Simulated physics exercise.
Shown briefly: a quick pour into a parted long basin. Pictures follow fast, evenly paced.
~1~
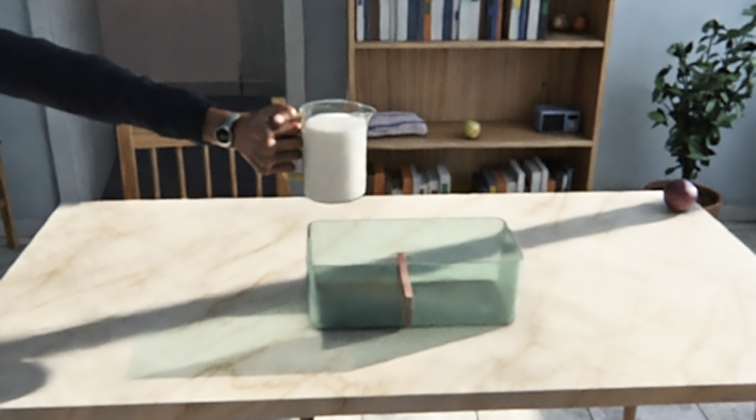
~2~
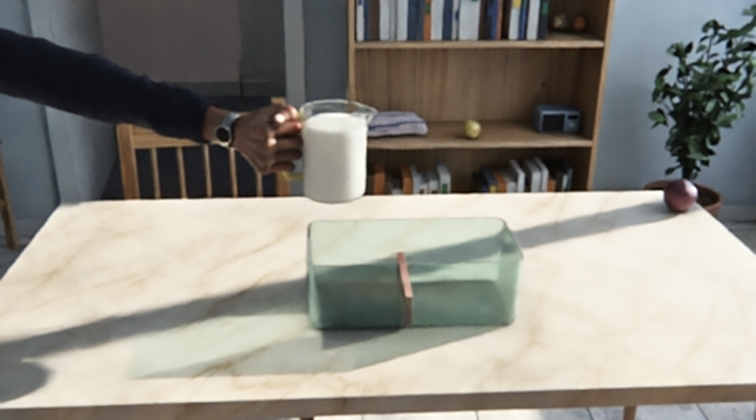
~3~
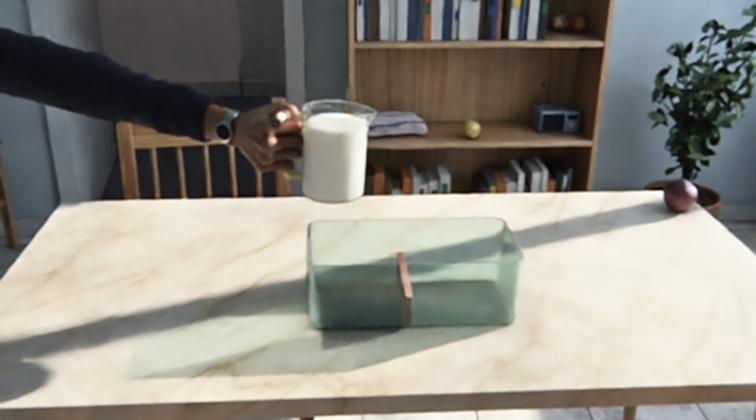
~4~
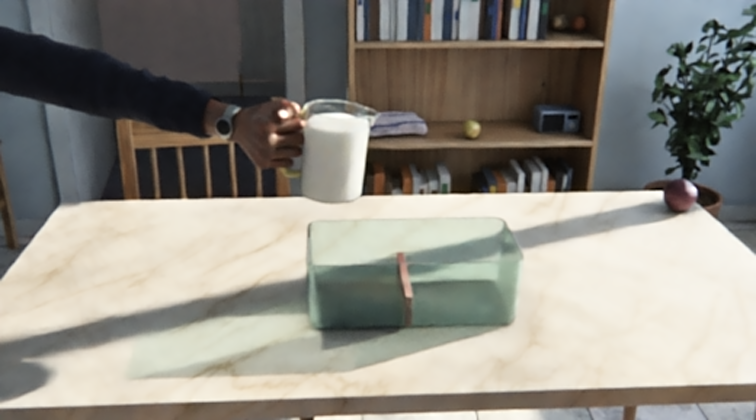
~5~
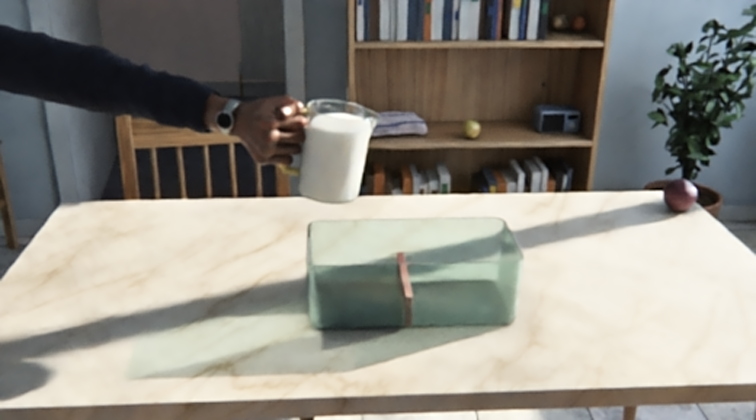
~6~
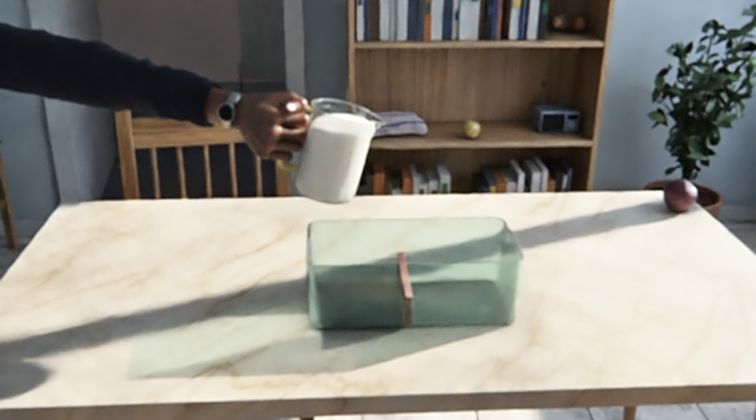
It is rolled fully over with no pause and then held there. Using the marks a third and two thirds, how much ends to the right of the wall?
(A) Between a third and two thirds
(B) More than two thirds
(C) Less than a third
(B) More than two thirds.
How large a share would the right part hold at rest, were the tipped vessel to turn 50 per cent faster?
Roughly 85 percent.
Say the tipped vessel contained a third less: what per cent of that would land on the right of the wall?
I'd reckon close to 75 %.
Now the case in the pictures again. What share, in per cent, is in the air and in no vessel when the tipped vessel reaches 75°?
Something close to 15 percent of it.
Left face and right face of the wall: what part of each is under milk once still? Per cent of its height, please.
Left: About 10; right: About 40.
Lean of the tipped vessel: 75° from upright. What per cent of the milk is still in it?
Some 80 per cent has not yet come out.
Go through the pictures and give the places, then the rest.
In the first frame, tilt 0°; pouring edge (376, 110); surface from (303, 122) to (365, 121); the long basin's rim runs from (308, 243) to (514, 239); the wall's top is at (404, 274).
In the second frame, tilt 1°; pouring edge (376, 111); surface from (303, 122) to (365, 122).
In the third frame, tilt 2°; pouring edge (378, 112); surface from (304, 121) to (366, 122).
In the fourth frame, tilt 5°; pouring edge (380, 114); surface from (305, 122) to (368, 122).
In the fifth frame, tilt 9°; pouring edge (382, 117); surface from (308, 123) to (370, 123).
In the sixth frame, tilt 14°; pouring edge (385, 121); surface from (309, 125) to (375, 124).
A moment on, the tilt is 75° and 80 per cent is still to pour, 0 is left of the wall and 4 right of it.
Next, the tilt is 110° and 24 per cent is still to pour, 2 is left of the wall and 52 right of it.
Then the tilt is 114° and 1 per cent is still to pour, 12 is left of the wall and 85 right of it.
Later the tilt is 114° and 0 per cent is still to pour, 13 is left of the wall and 85 right of it.
Finally, 13 per cent lies left of the wall, 85 right of it and 1 outside.
